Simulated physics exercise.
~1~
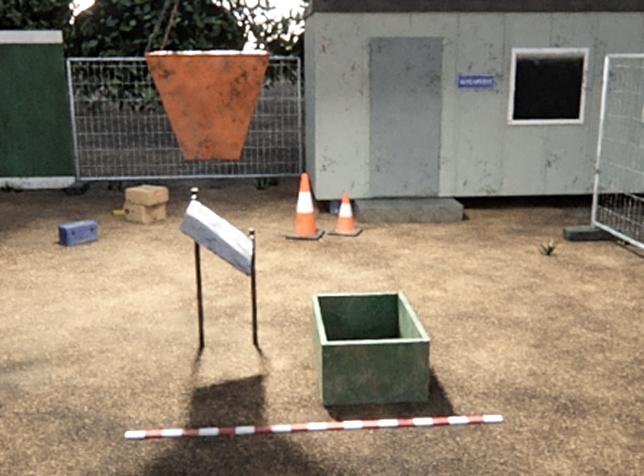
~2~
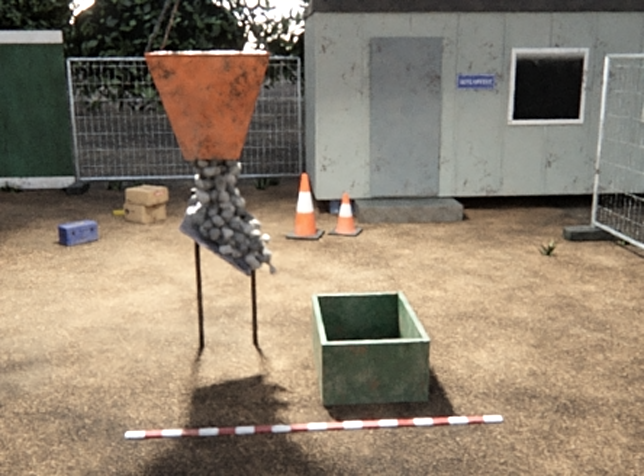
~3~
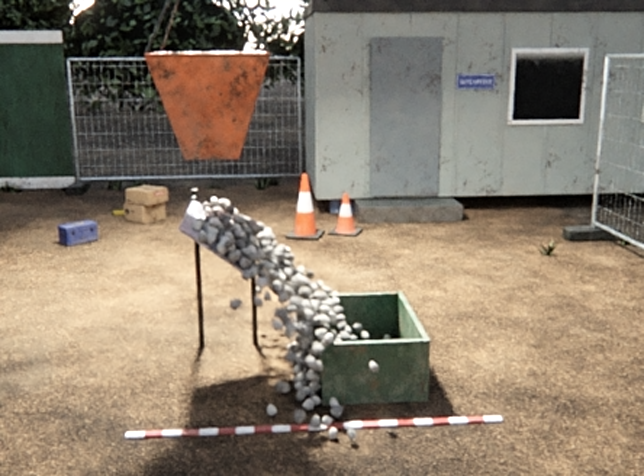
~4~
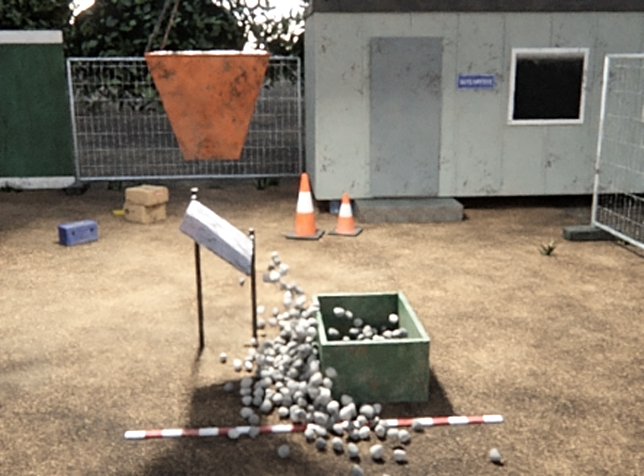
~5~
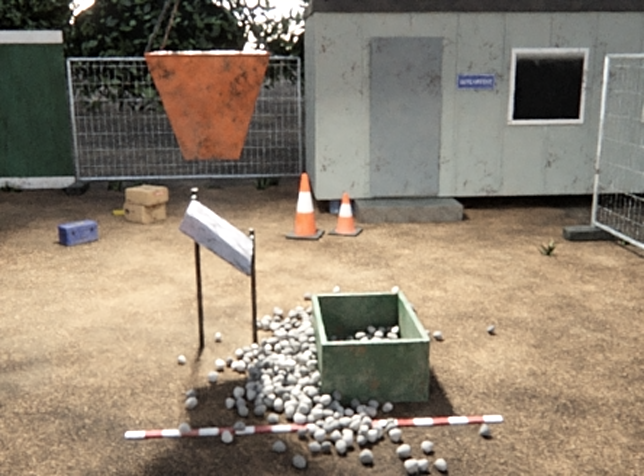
We see rounded grey stones drop from a hanging orange skip onto a sloping steel plate and slide down to the right toward a green bin. Most end up heaped on the ground left of the bin, with some inside it and others scattered in front and to the right.
